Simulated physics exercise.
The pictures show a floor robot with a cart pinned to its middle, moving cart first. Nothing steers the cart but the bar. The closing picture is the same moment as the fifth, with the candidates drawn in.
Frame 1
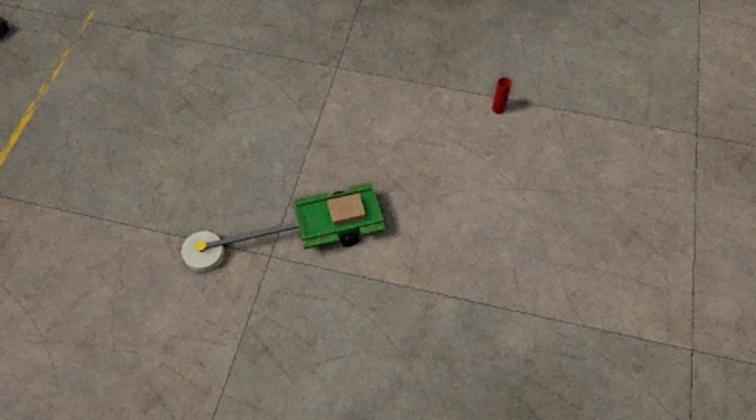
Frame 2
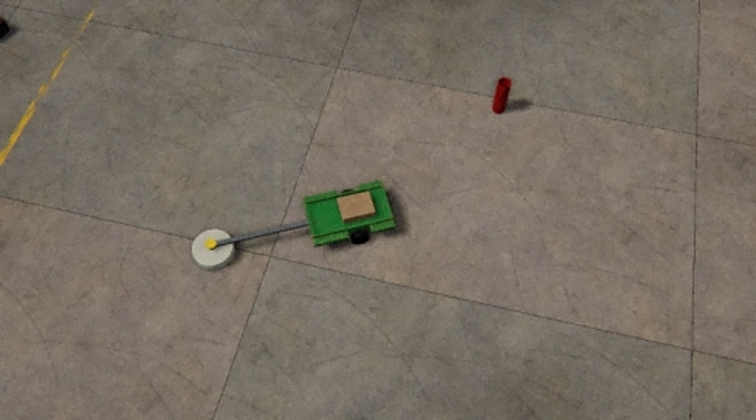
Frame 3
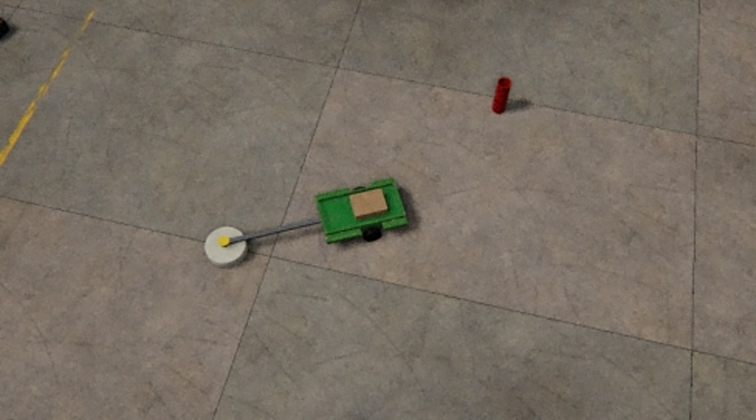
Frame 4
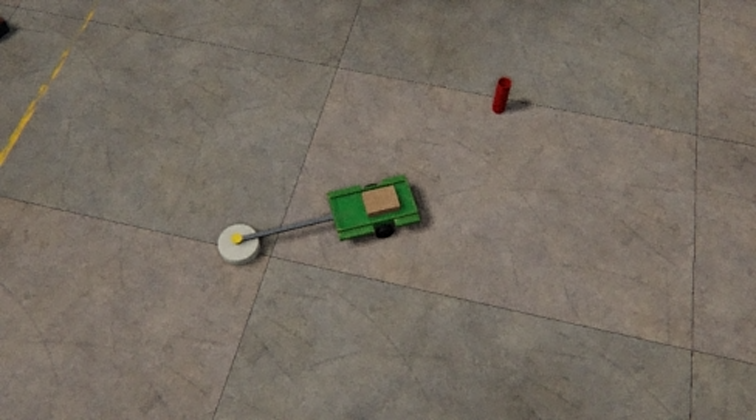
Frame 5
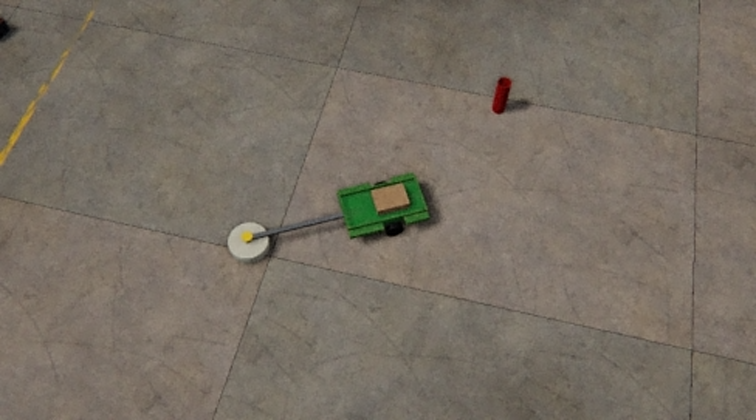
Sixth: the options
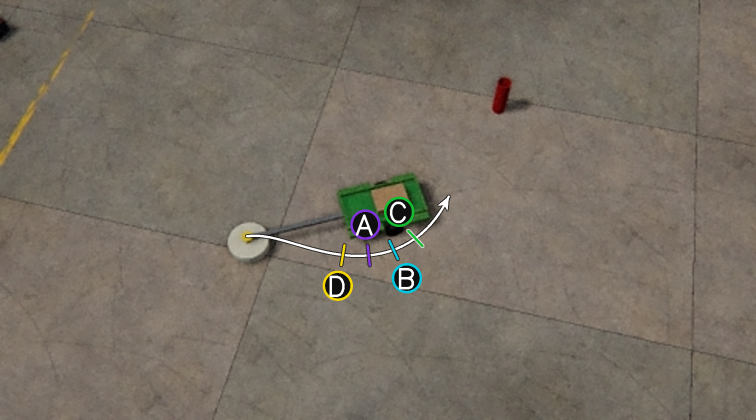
In the video, a round white floor robot slowly pushes a green cart carrying a small tan block rightward and slightly upward across a tiled floor, while a red post to the right remains still.
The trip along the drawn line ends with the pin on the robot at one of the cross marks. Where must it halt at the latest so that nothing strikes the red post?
No farther than C.
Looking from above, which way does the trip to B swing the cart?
For that mark, anticlockwise.
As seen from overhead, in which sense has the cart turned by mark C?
For that mark, anticlockwise.
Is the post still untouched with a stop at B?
Yes.
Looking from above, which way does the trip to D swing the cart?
Anticlockwise.
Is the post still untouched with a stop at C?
Yes.
On the marked copy, A at (369, 255); B at (394, 250); C at (415, 238); D at (343, 255); the route from (247, 236) via (366, 256) to (449, 197).
Taking C. A third of the way, robot (307, 252), cart (428, 190).
Two thirds of the way, robot (366, 261), cart (461, 171).
When it is over, robot (415, 243), cart (486, 143); nothing has been touched.
As for the rest, A is safe but short; B is safe but short; D is safe but short.
